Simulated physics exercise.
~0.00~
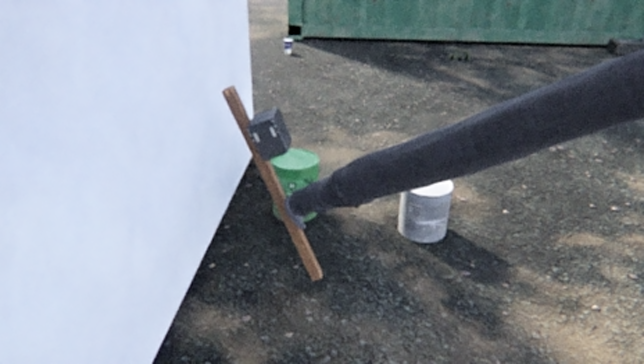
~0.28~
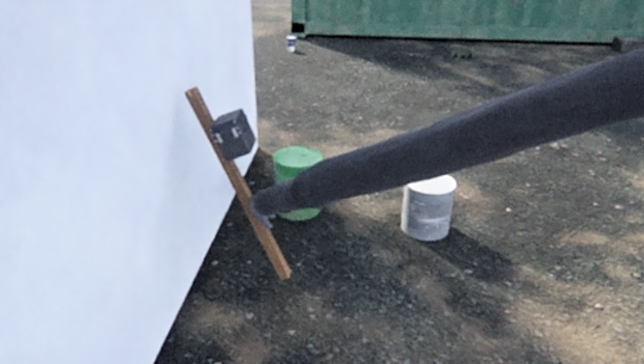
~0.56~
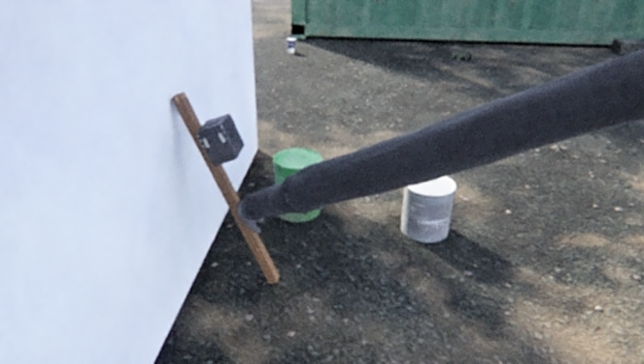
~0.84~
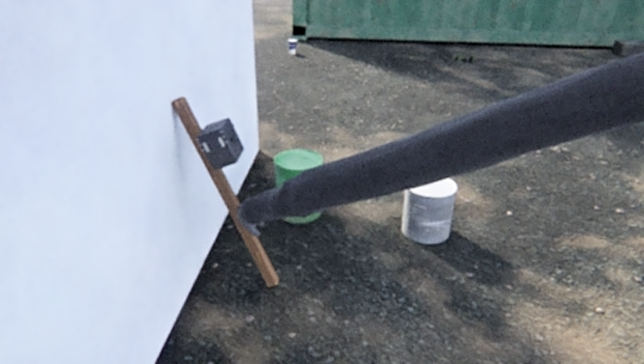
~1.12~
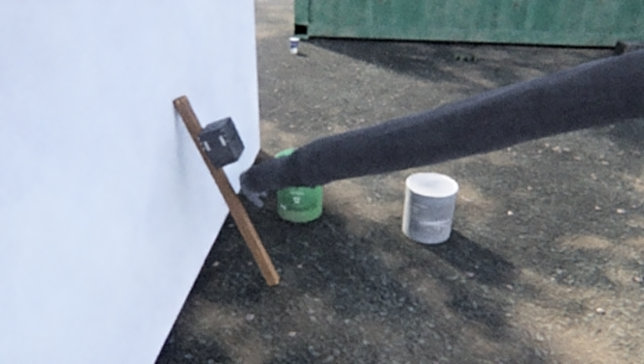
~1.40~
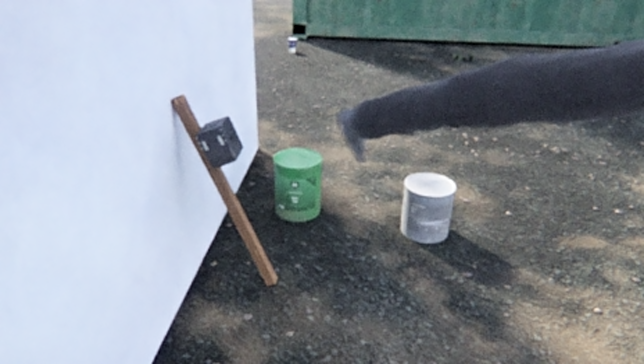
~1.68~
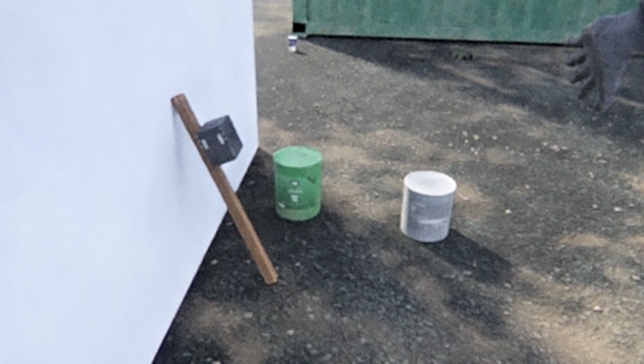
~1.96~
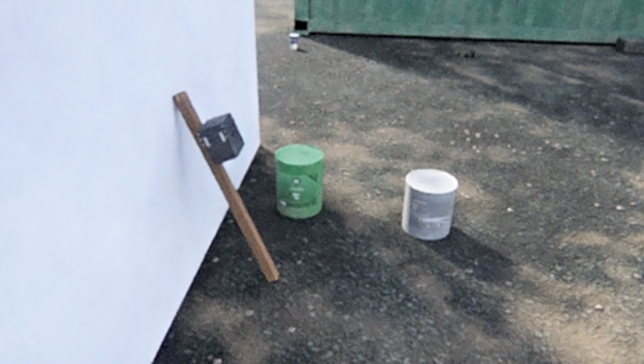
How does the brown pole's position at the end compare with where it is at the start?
At the end the brown pole is a little farther to the left than at the start, leaning against the pale wall.
